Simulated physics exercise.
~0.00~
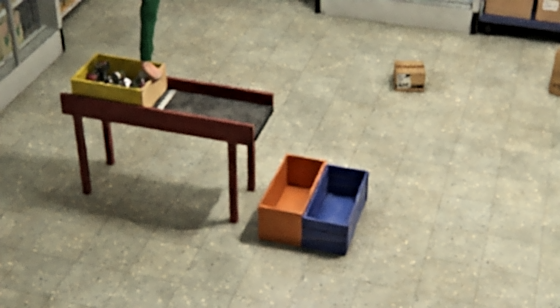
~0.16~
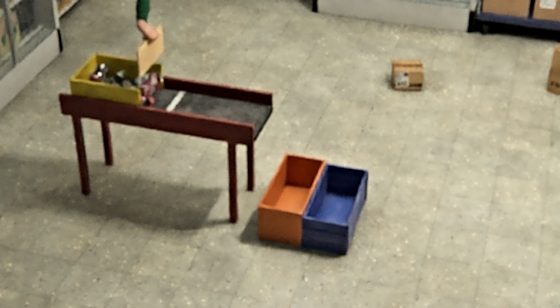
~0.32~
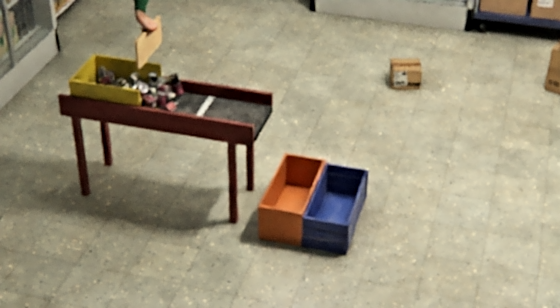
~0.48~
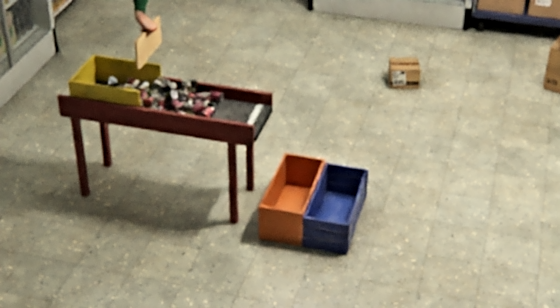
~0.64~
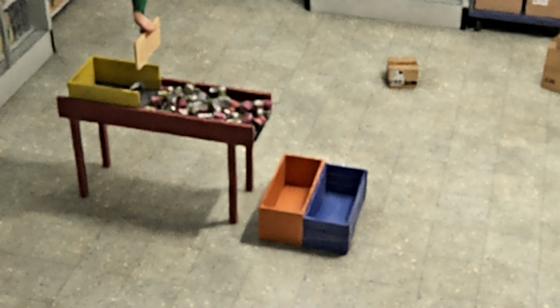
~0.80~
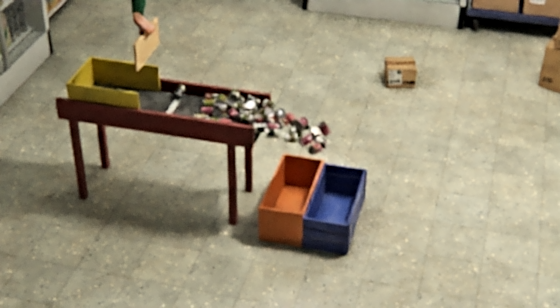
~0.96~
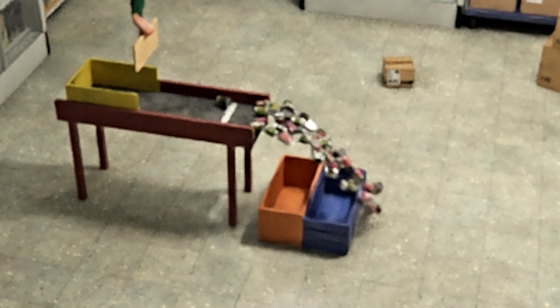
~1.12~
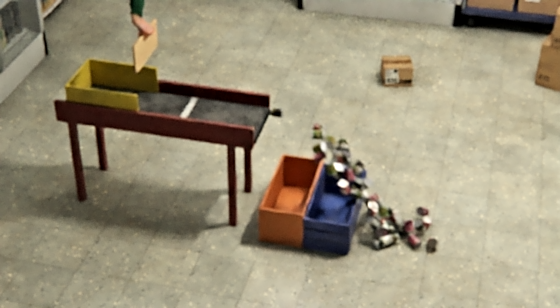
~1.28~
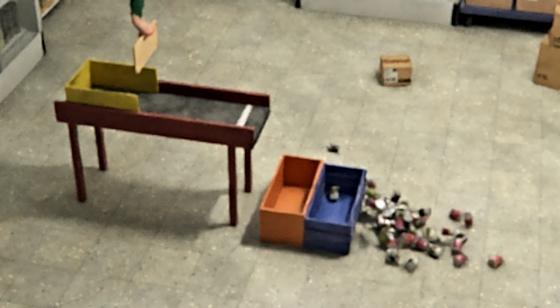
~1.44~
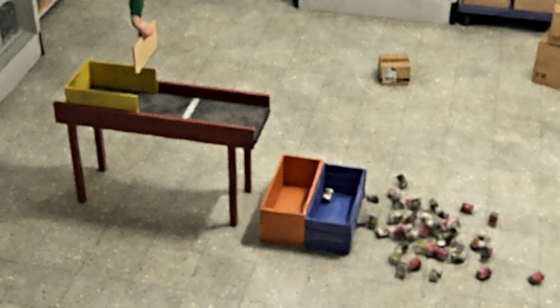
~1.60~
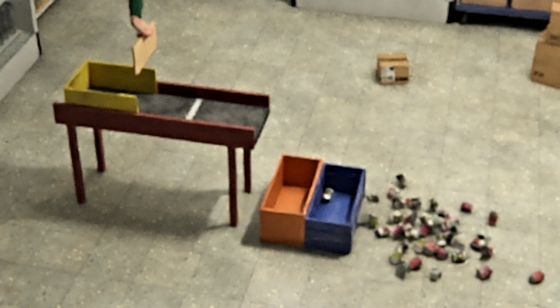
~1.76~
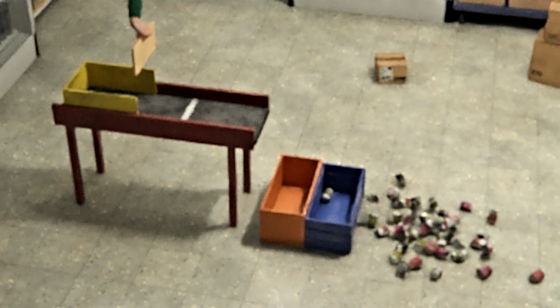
Small red, green and silvery tins sit heaped in a yellow pen at the left end of a dark belt on a red-legged table. A hand in a green sleeve lifts the pen's tan gate and holds it up while the tins spread out along the belt to the right. They pour off the far end in a stream, arcing over the orange bin and mostly past the blue tote beside it. The tins hit the floor beyond, tumble and roll apart. At the end they lie still in a loose scatter, with a single tin in the blue tote and the orange bin empty.
